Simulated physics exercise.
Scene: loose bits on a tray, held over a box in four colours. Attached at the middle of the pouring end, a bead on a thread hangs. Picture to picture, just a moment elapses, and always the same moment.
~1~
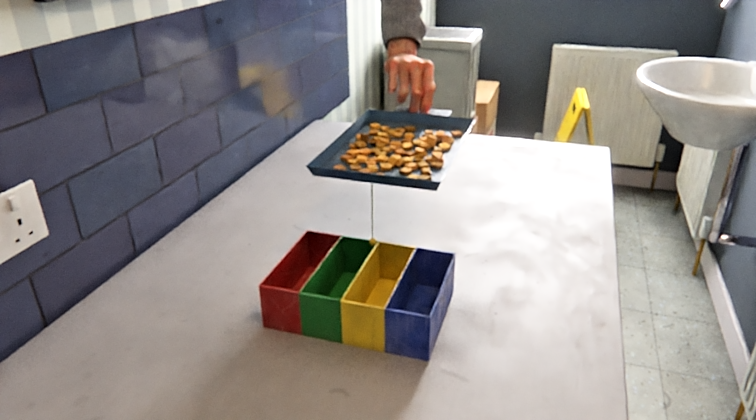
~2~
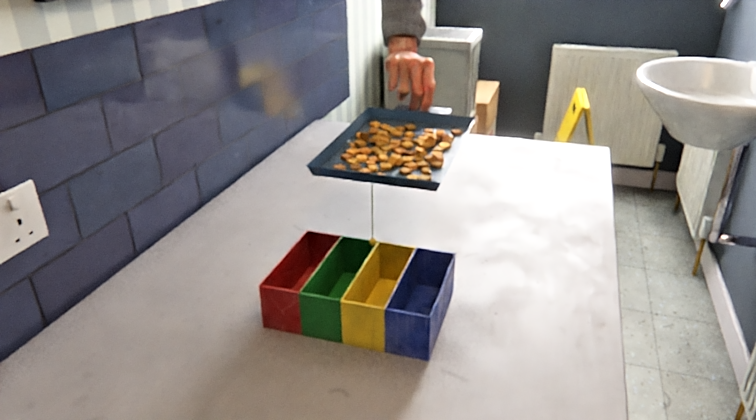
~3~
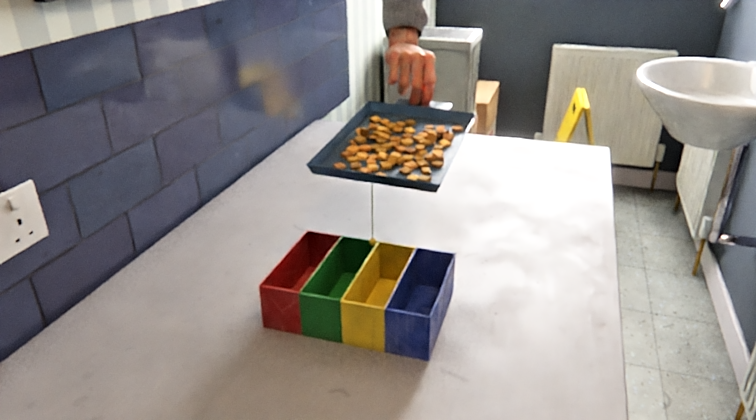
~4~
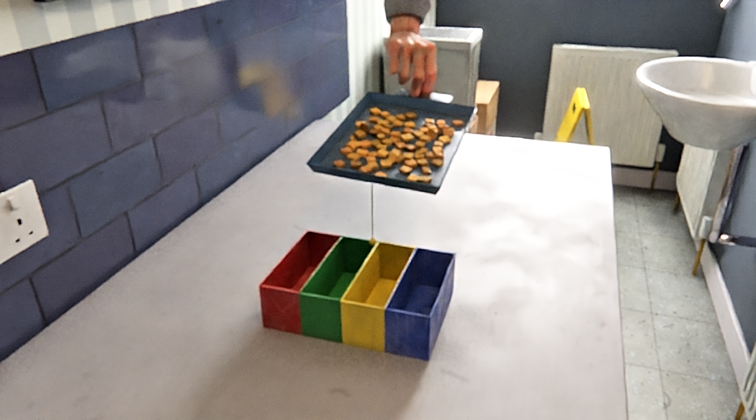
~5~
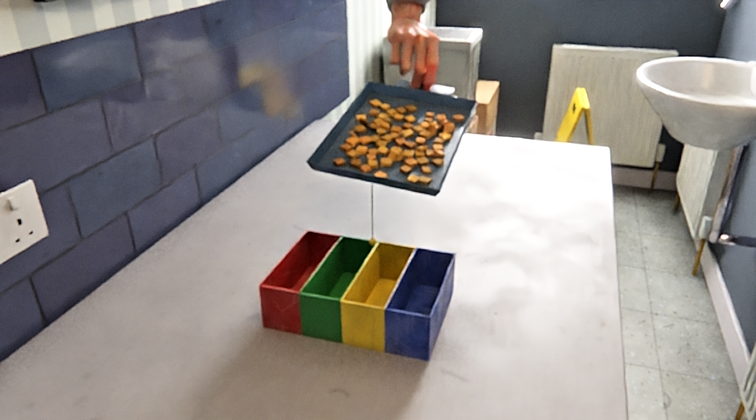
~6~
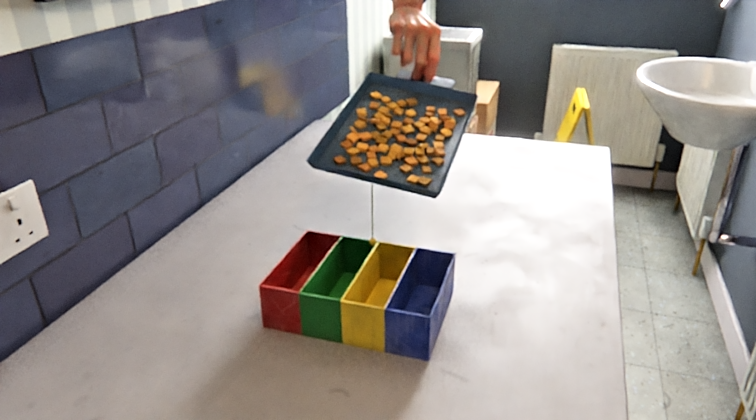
Tray of cereal squares being gradually tilted by a hand above a box with red, green, yellow and blue compartments.
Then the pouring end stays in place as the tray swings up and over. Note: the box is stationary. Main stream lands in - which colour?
Blue cell.
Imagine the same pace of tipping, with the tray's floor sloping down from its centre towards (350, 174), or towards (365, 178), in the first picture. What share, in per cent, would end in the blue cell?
That comes to 0 per cent the first time and 10 per cent the second.
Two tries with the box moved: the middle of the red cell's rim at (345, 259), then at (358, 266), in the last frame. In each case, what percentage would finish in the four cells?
The first gives 100 %, the second 100 %.
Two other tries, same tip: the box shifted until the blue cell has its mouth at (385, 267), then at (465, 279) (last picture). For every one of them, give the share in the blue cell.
Around 20 % followed by around 10 %.
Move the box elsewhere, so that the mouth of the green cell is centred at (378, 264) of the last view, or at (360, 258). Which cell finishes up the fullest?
The first try: The cell in yellow. The second: The cell in blue.
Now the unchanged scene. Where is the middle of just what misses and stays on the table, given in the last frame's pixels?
(498, 319), roughly.
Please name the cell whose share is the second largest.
The cell in yellow.
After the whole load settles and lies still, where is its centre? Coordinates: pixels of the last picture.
Around (429, 304).
Shortly afterwards, tray tipped steeply; all but a few on the tray; only a few in the blue cell; only a few falling or outside the box.
Next, tray tipped right over; a little on the tray; near half in the blue cell; near a quarter in the yellow cell; near a quarter falling or outside the box.
Some moments later, tray tipped past a quarter turn; near two thirds in the blue cell; near a quarter in the yellow cell; a little falling or outside the box.
In the end, tray tipped past a quarter turn; near two thirds in the blue cell; near a quarter in the yellow cell; none at all in the green cell; none at all in the red cell; a little outside the box.
